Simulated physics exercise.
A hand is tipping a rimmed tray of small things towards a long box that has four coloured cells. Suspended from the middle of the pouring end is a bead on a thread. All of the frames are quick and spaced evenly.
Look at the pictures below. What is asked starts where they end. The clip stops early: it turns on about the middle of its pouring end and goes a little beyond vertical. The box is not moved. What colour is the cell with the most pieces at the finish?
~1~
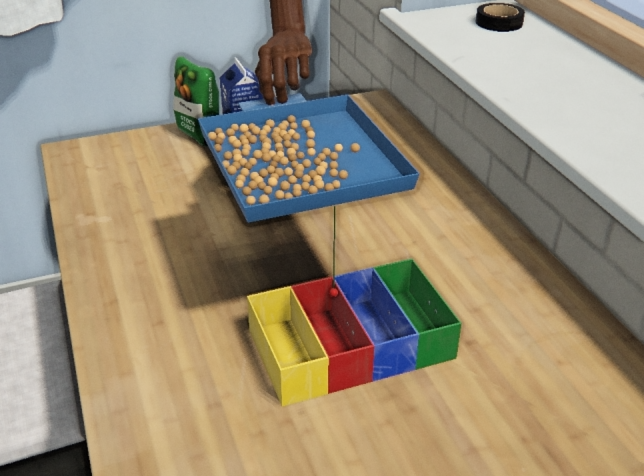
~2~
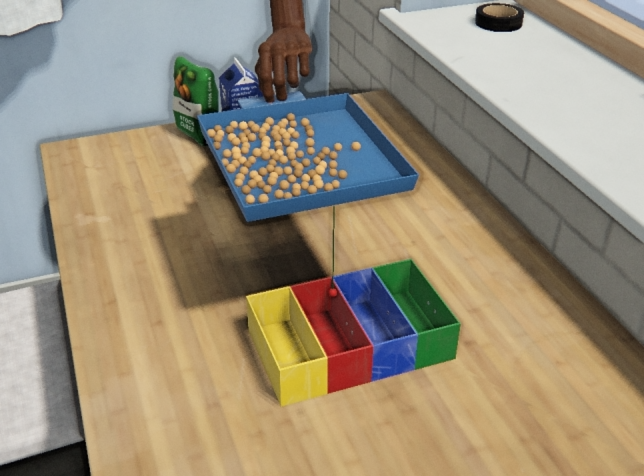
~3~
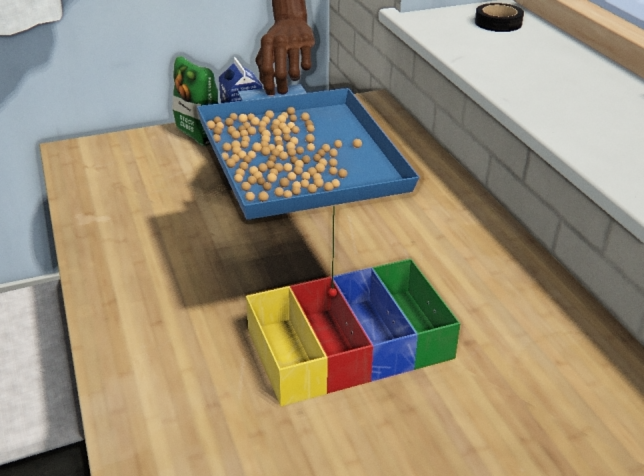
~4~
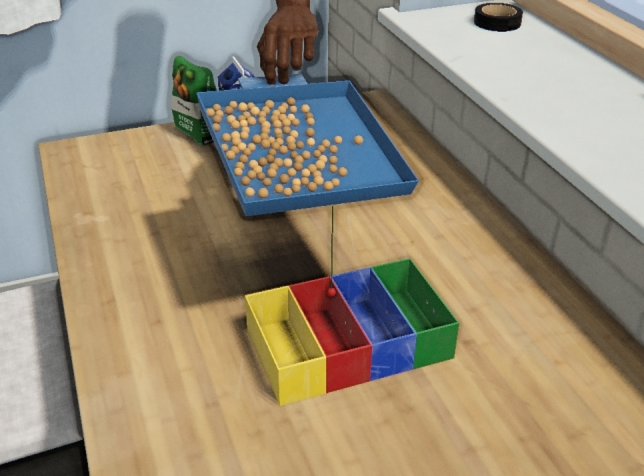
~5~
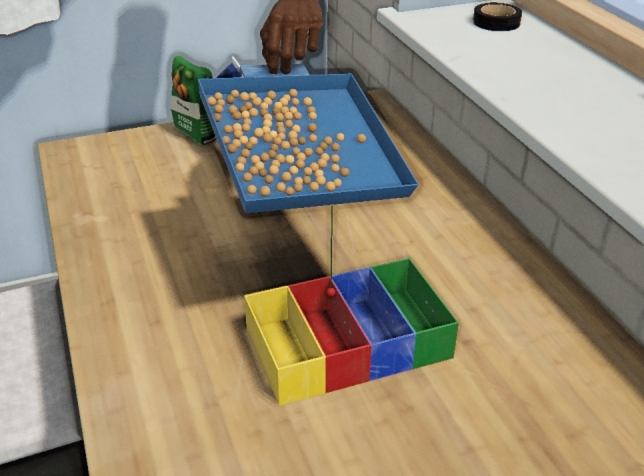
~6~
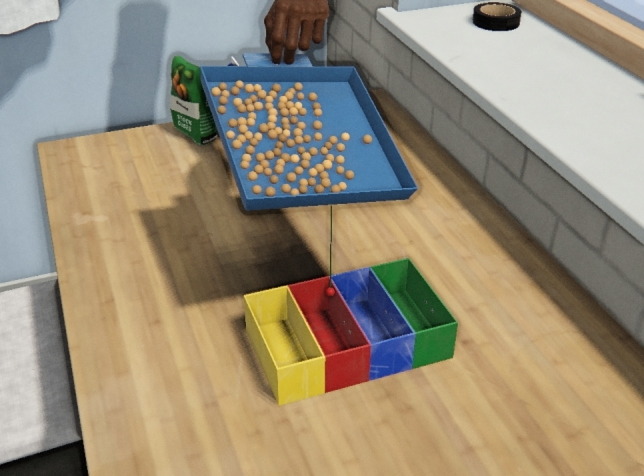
It is green.
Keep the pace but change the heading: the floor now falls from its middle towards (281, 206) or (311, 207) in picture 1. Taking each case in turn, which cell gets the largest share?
Yellow; yellow.
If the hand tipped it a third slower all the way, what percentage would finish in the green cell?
Something like 80 in a hundred.
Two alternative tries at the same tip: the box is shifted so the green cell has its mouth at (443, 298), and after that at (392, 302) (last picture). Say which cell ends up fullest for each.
In the first case it's the blue cell, in the second it's the cell in green.
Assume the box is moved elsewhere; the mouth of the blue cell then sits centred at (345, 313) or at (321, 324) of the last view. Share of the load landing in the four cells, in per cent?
40 % for the first, 0 % for the second.
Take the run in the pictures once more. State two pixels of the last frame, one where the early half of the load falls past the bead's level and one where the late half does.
First half (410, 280); second half (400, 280).
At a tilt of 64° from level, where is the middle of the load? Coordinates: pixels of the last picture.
Close to (376, 187).
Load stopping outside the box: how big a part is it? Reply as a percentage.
I'd say around 10 per cent.
Soon after the last picture, tray tipped steeply; nearly all on the tray; a stray few in the green cell; a small part falling or outside the box.
A little later, tray tipped past a quarter turn; about a quarter on the tray; about half in the green cell; a small part in the blue cell; a stray few in the red cell; about a quarter falling or outside the box.
Later still, tray tipped past a quarter turn; most in the green cell; a small part in the blue cell; a stray few in the red cell; a small part falling or outside the box.
At rest, tray tipped past a quarter turn; most in the green cell; a small part in the blue cell; a stray few in the red cell; none in the yellow cell; a small part outside the box.
